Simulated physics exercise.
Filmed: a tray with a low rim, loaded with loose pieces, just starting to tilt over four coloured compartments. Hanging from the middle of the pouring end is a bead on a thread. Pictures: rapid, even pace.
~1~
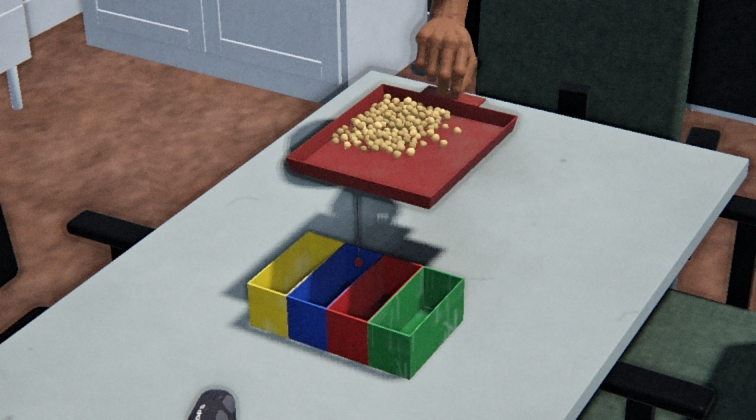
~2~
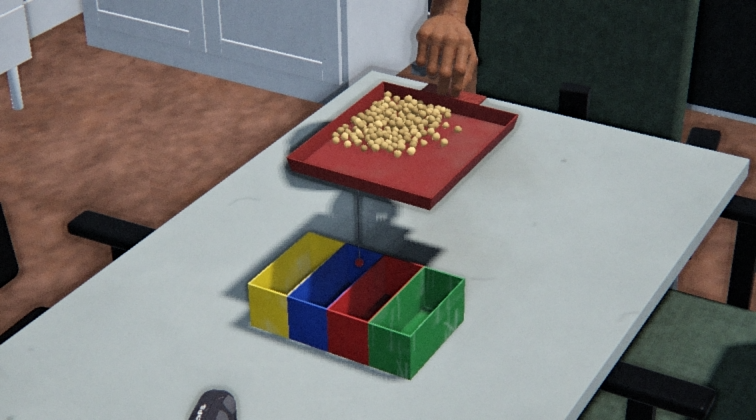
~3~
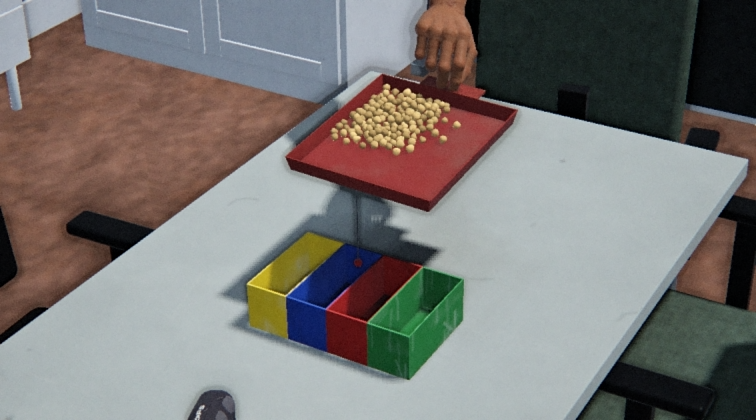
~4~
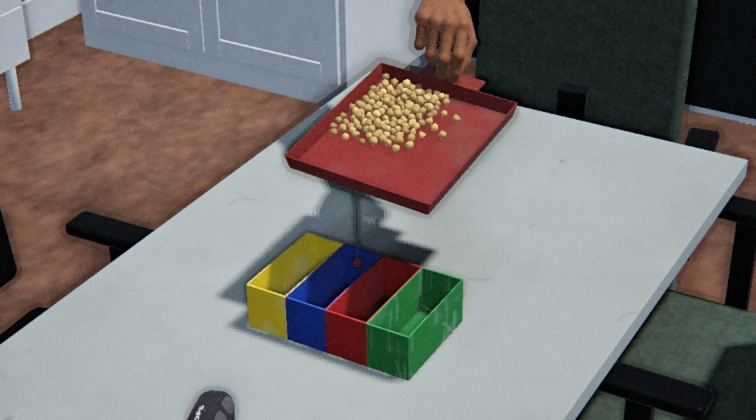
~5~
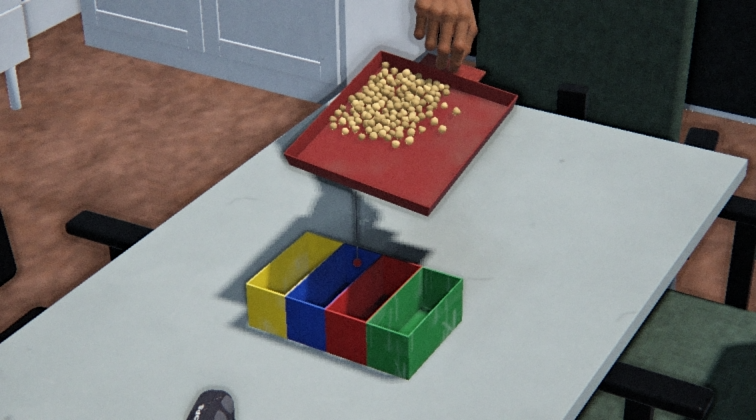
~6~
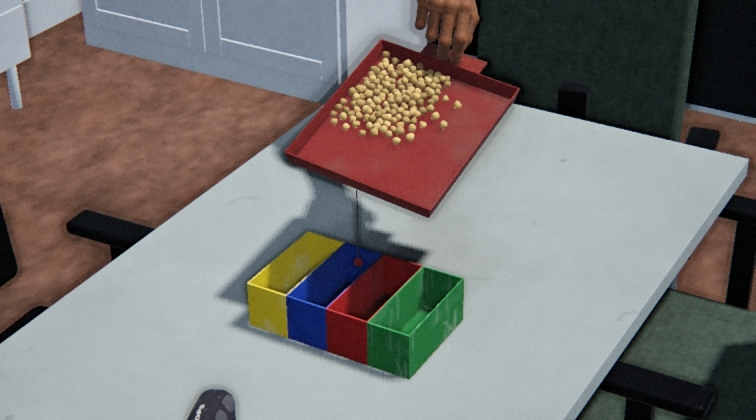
A hand gradually tilts a red tray of chickpeas above four coloured compartments.
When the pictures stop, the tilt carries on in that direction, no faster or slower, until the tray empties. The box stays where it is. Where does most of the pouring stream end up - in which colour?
In the green one.
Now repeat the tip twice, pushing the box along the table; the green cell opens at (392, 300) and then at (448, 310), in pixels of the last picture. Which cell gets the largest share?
Case 1 - green; case 2 - the cell in red.
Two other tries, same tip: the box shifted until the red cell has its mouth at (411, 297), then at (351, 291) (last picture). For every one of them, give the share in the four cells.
In turn 100 and 60 in a hundred.
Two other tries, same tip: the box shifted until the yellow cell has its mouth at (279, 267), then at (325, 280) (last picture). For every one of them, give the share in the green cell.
60 %, then 20 %.
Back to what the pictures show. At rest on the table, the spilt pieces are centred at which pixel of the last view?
Near (465, 384).
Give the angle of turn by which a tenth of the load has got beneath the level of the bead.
65° or so.
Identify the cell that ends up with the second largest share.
Red.
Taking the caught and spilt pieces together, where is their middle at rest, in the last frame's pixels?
Somewhere around (410, 339) in the final view.
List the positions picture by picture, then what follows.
Corners of the pouring end near (291, 157) and (429, 195), level; middle of the load near (391, 125), dried chickpeas; bead on its thread near (359, 262); yellow cell near (268, 306); blue cell near (307, 319); red cell near (348, 333); green cell near (389, 347), in the first picture.
Corners of the pouring end near (291, 157) and (430, 196), level; middle of the load near (392, 124), in the second picture.
Corners of the pouring end near (290, 156) and (429, 198), tipped barely, lowest at the right corner; middle of the load near (391, 119), in the third picture.
Corners of the pouring end near (289, 155) and (428, 201), tipped a little, lowest at the right corner; middle of the load near (390, 112), in the fourth picture.
Corners of the pouring end near (289, 152) and (428, 204), tipped a little, lowest at the right corner; middle of the load near (396, 102), in the fifth picture.
Corners of the pouring end near (290, 151) and (429, 206), tipped clearly, lowest at the right corner; middle of the load near (397, 95); yellow cell near (268, 306); blue cell near (307, 319); red cell near (347, 333); green cell near (389, 347), in the sixth picture.
Shortly afterwards, tray tipped steeply; the bulk on the tray; only a few in the green cell; a little falling or outside the box.
Next, tray tipped right over; near half on the tray; near a quarter in the green cell; a little in the red cell; near a quarter falling or outside the box.
Some moments later, tray tipped past a quarter turn; near two thirds in the green cell; near a quarter in the red cell; only a few in the blue cell; a little falling or outside the box.
In the end, tray tipped past a quarter turn; near two thirds in the green cell; near a quarter in the red cell; only a few in the blue cell; none at all in the yellow cell; a little outside the box.
